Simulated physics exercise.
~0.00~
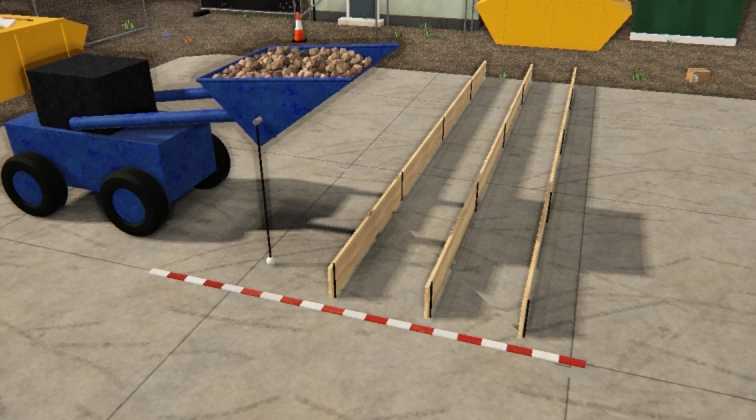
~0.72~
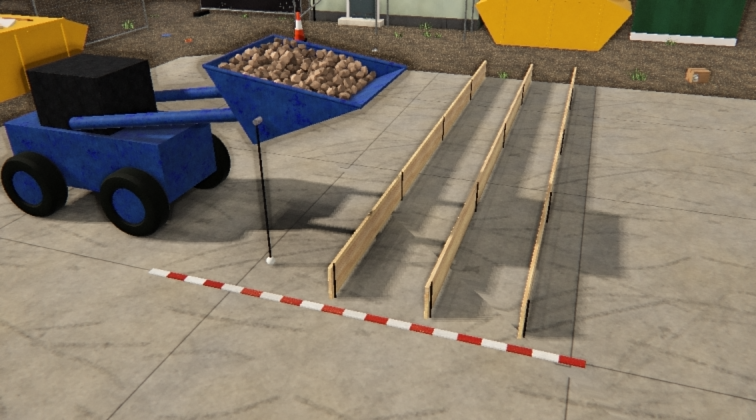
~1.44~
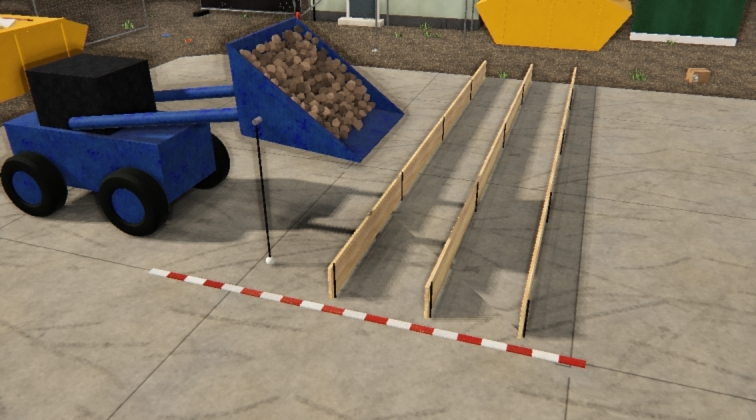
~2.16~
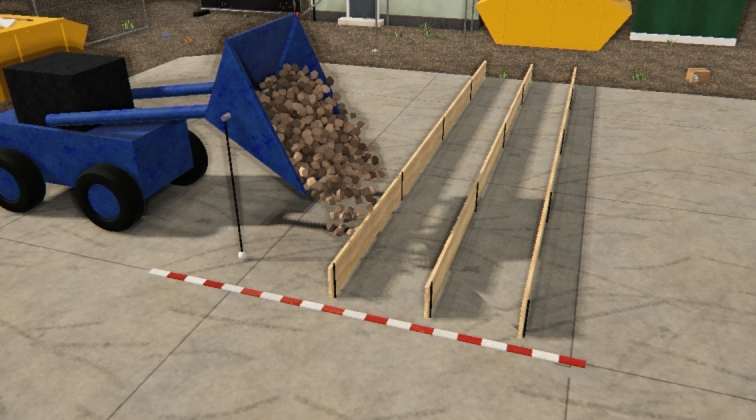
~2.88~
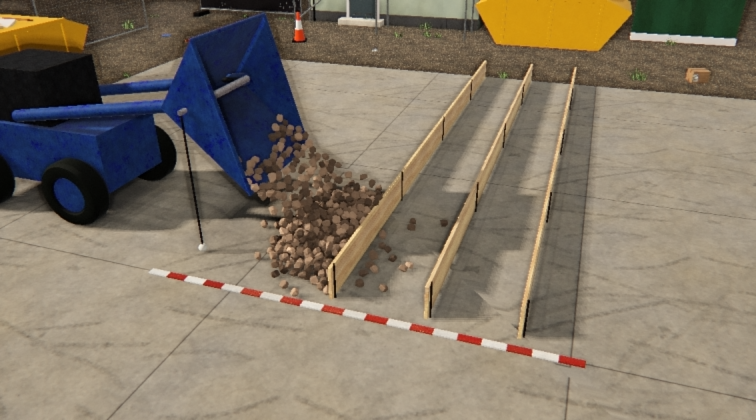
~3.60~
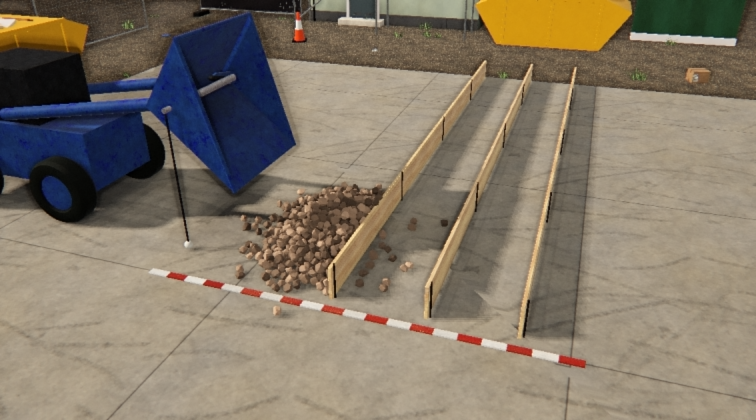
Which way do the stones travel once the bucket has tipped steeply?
The stones move down, pouring out of the bucket onto the concrete.
A blue loader with a black cab holds its raised bucket, heaped with brown stones, beside three long wooden planks standing on a concrete yard. The bucket tips forward to the right, slowly at first, and the stones slide toward its lower edge. As it tilts more steeply, the stones pour out in front of the nearest plank while the loader backs away to the left. The stones pile up against that plank, and a few scatter beyond it. At the end the bucket hangs steeply tipped and empty, with nearly all the stones heaped left of the planks.
